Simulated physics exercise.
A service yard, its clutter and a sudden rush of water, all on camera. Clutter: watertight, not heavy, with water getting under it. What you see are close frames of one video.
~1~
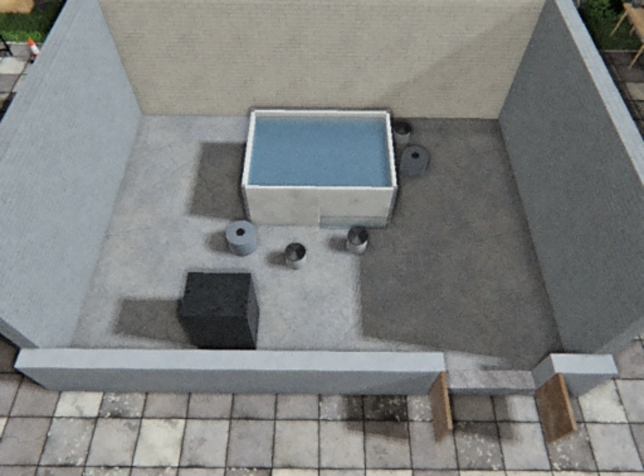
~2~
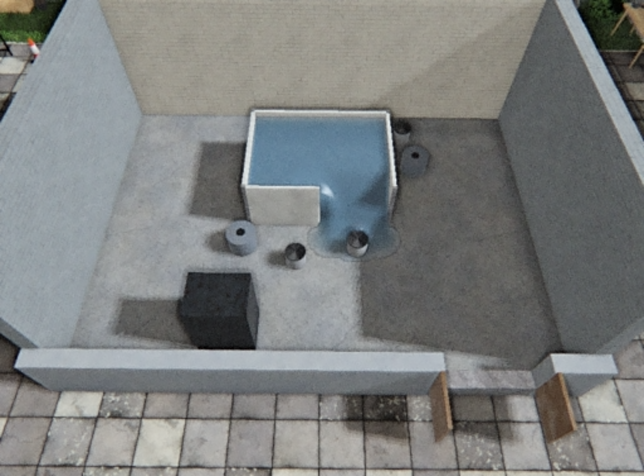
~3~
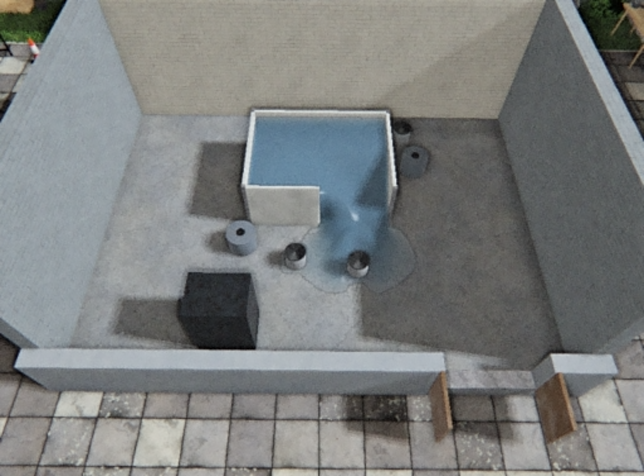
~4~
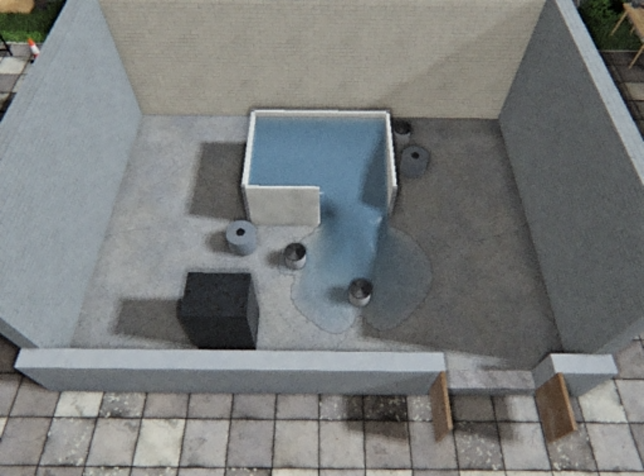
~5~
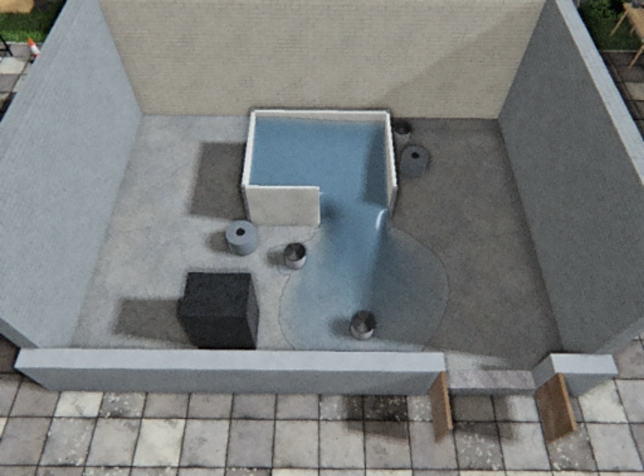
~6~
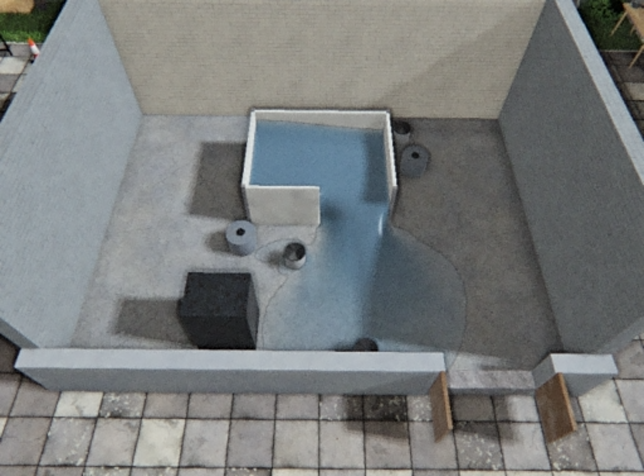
Water pours from an opening in the front of a raised tank and spreads across the walled yard's floor, pushing one pail toward the low front wall while another pail, the round objects and a dark block stay put.
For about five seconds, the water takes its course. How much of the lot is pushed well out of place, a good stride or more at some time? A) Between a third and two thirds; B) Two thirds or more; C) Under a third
Between a third and two thirds (A).
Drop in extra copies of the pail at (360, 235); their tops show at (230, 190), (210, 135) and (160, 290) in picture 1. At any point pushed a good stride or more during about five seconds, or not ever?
Results - 1: Doesn't go far; 2: Doesn't go far; 3: Doesn't go far.
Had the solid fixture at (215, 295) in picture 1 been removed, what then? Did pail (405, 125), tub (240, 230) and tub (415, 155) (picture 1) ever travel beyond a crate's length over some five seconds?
First object never went far; second object never went far; third object never went far.
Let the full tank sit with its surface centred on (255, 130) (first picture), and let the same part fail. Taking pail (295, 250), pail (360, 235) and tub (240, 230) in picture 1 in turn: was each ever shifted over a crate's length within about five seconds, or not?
Far enough, Far enough, Far enough.
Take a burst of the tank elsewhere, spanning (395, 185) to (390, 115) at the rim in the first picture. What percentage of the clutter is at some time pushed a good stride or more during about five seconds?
Close to 40 in a hundred.
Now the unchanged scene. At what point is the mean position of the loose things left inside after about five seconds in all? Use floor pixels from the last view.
Around pixel (322, 178).
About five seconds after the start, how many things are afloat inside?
The total is 1.
A moment on, 1 of 5 are well off their spots; 1 afloat.
Next, 1 of 5 are well off their spots; 1 afloat.
Later, 2 of 5 are well off their spots; 0 afloat.
In the end, 2 of 5 are well off their spots, and 2 have been at some point; 1 afloat.
